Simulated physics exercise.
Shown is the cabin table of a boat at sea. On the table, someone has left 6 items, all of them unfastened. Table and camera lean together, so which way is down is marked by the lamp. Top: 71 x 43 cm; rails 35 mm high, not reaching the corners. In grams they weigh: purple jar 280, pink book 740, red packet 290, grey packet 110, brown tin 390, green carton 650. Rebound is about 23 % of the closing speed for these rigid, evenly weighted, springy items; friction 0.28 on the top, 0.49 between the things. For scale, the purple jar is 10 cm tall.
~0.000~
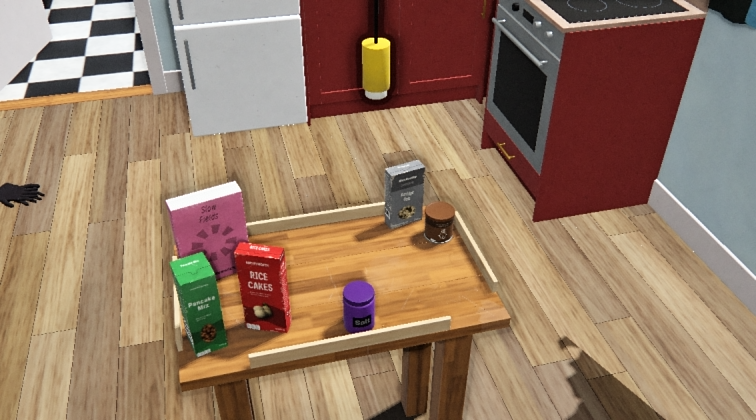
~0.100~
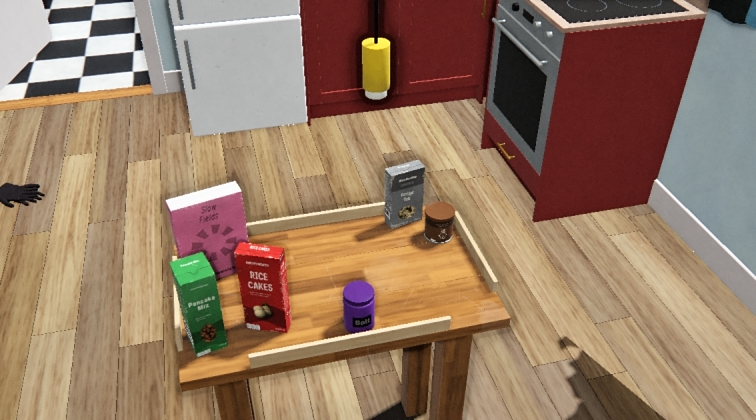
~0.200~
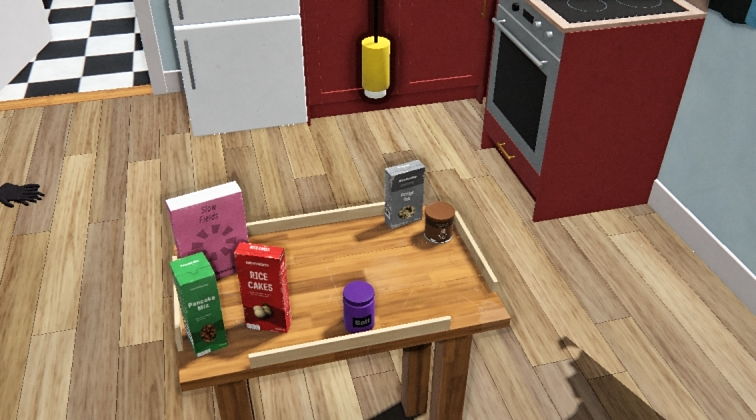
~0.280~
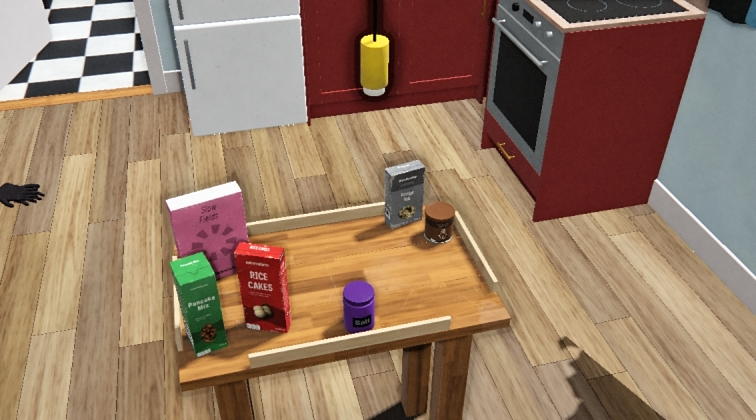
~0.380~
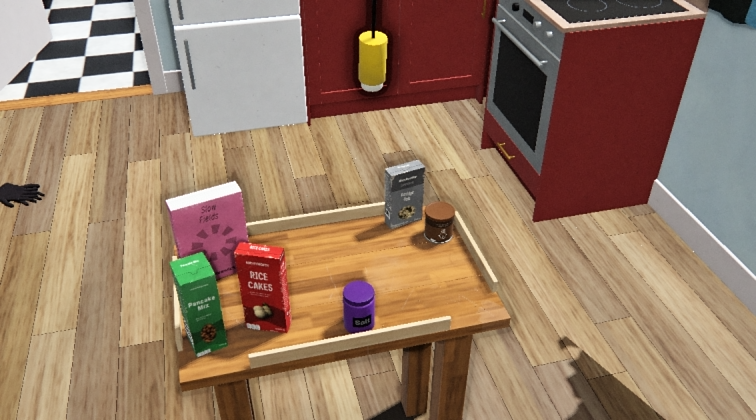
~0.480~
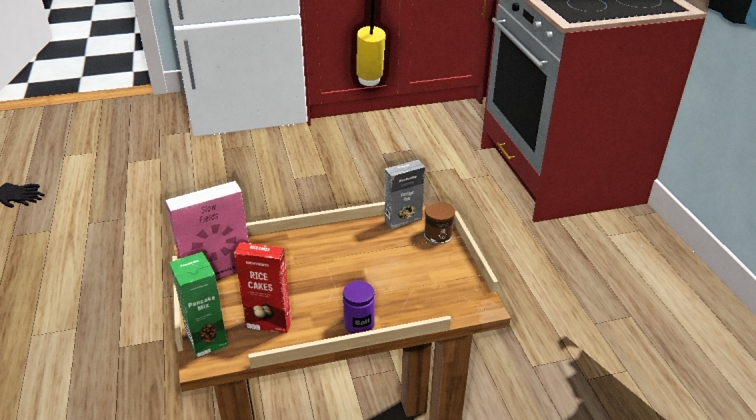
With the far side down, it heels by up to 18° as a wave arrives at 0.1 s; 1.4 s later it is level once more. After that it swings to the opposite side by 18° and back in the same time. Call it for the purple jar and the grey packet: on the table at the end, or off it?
The purple jar is on, the grey packet is off.
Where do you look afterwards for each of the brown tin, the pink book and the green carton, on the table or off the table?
Brown tin: Stays in bounds; pink book: Goes out of bounds; green carton: Stays in bounds.
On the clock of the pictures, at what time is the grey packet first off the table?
Somewhere about 0.9 s.
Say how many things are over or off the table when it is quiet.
3.
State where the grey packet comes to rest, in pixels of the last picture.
Rest point: Near (391, 298).
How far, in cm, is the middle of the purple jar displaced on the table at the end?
About 0 cm.
By 0.98 s, floor tilted 15°, far side down; grey packet now off the table; purple jar 2 cm from its spot near (357, 303); red packet rocked 74° off its seat.
By 1.18 s, floor tilted 8°, far side down; pink book now off the table; purple jar 3 cm from its spot near (356, 300); red packet on its side.
By 1.38 s, floor tilted 1°, far side down; purple jar 3 cm from its spot near (356, 300); red packet on its side; green carton 4 cm from its spot.
By 1.58 s, boat level; purple jar 3 cm from its spot near (356, 300); red packet on its side; green carton 4 cm from its spot.
When it is over (3.4 s), off the table, pink book and grey packet; lying over on the table, red packet; the other 3 within 5 cm of the start. In the last view, purple jar near (359, 308), grey packet near (391, 298).
